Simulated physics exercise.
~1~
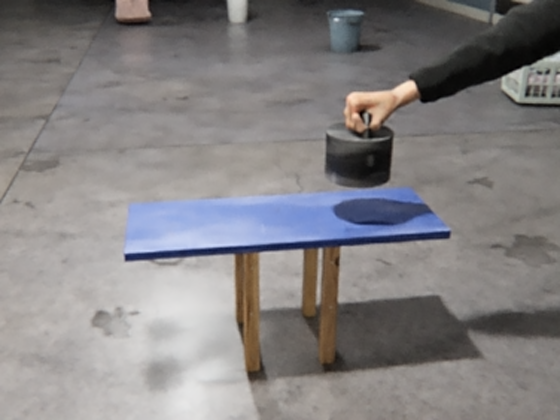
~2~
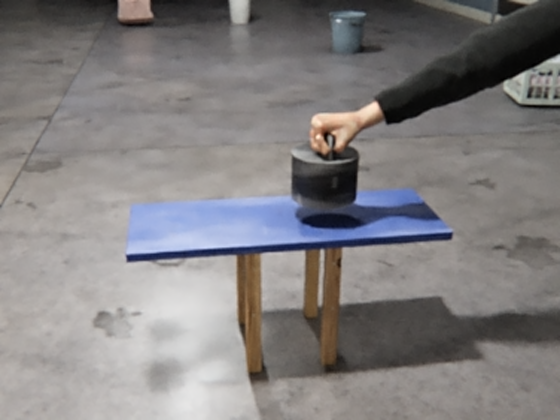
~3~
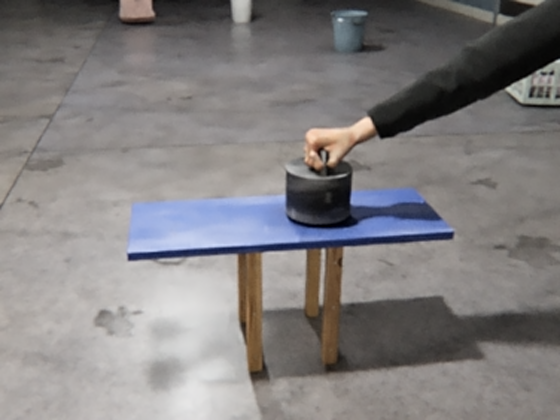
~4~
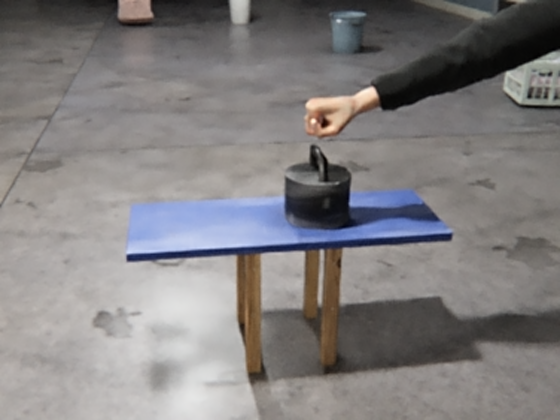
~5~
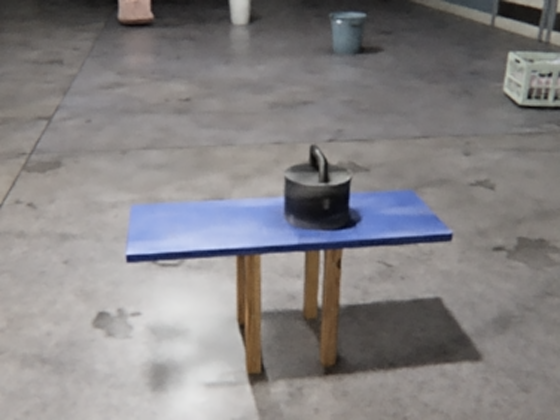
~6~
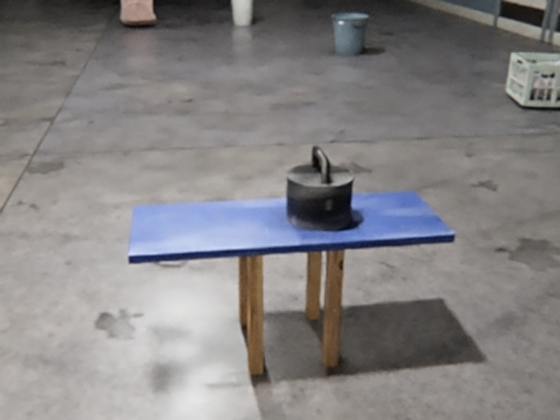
At the start, a hand reaching in from the right holds a dark, round metal object by its top handle above a narrow blue stand with wooden legs. The hand moves the object to the left and lowers it toward the flat top. It sets the object down a little right of the middle, above the legs. The fingers then let go, and the hand lifts away and withdraws out of view. At the end, the dark object rests where it was placed, and the blue stand stays level and steady on its feet.
